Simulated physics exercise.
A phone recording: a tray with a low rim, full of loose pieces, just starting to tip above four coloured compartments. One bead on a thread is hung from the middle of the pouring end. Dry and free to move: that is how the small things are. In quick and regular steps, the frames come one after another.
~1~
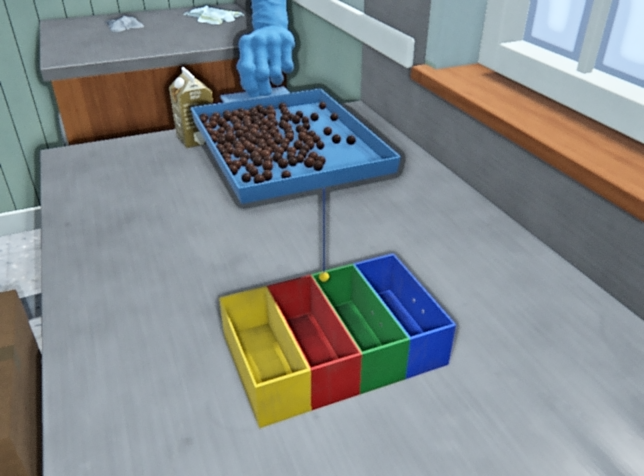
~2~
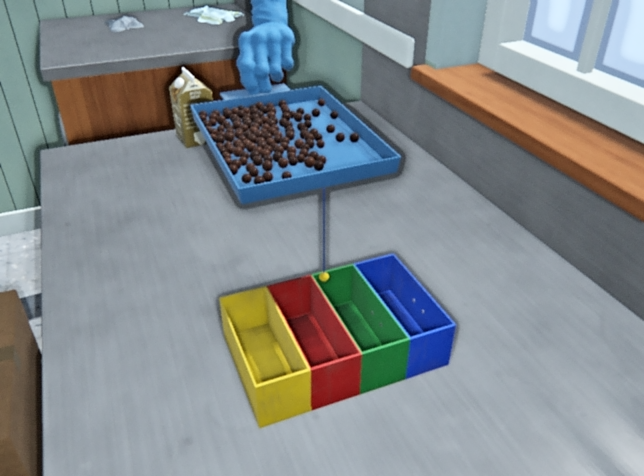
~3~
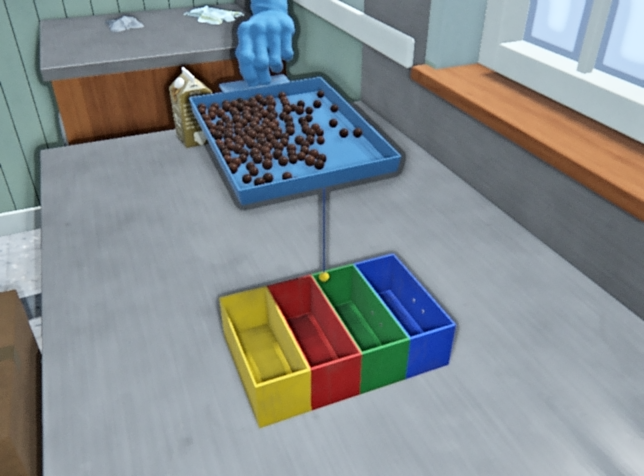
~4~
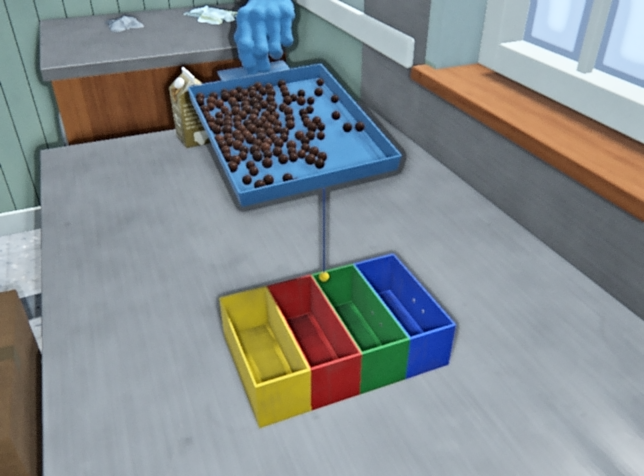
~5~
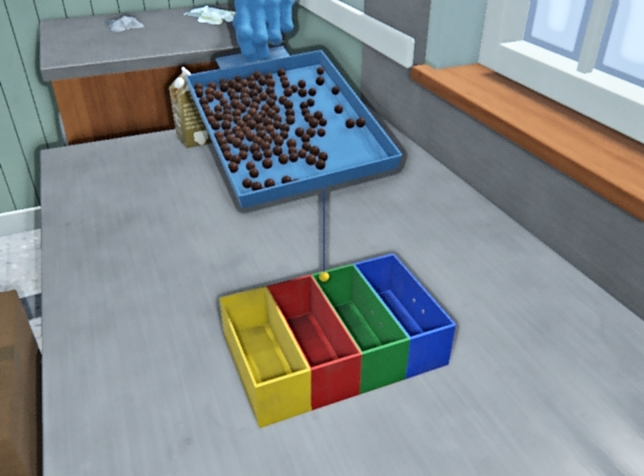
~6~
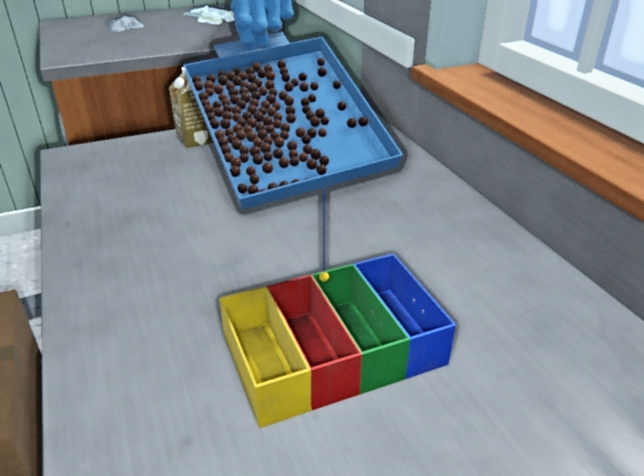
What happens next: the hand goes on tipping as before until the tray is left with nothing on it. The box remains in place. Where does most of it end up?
Most ends up in the yellow cell.
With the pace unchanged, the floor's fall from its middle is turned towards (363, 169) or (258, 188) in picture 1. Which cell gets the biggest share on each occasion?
Try 1 - the cell in blue; try 2 - yellow.
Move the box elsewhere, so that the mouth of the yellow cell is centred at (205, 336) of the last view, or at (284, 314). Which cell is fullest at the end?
Taking the two placings in order, you'd get that red cell and then the yellow one.
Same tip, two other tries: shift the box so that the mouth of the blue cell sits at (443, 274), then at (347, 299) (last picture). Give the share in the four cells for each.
About 30 and 100 per cent.
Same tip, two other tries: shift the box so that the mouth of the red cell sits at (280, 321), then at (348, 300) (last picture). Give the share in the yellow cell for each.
Roughly 20 per cent, then roughly 30 per cent.
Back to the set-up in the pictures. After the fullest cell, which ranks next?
Second: The cell in red.
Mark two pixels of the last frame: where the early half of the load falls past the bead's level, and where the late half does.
Roughly at (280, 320) first, and then at (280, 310).
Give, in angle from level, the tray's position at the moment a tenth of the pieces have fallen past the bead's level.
Around 85 degrees of turn.
Soon, tray tipped steeply; nearly all on the tray; a stray few falling or outside the box.
A while on, tray tipped past a quarter turn; a small part on the tray; about a third in the yellow cell; about a quarter in the red cell; a small part in the green cell; about a quarter falling or outside the box.
Towards the end, tray tipped past a quarter turn; about half in the yellow cell; about a third in the red cell; a small part in the green cell; a stray few in the blue cell; a small part falling or outside the box.
Finally, tray tipped past a quarter turn; about half in the yellow cell; about a third in the red cell; a small part in the green cell; a stray few in the blue cell; a small part outside the box.
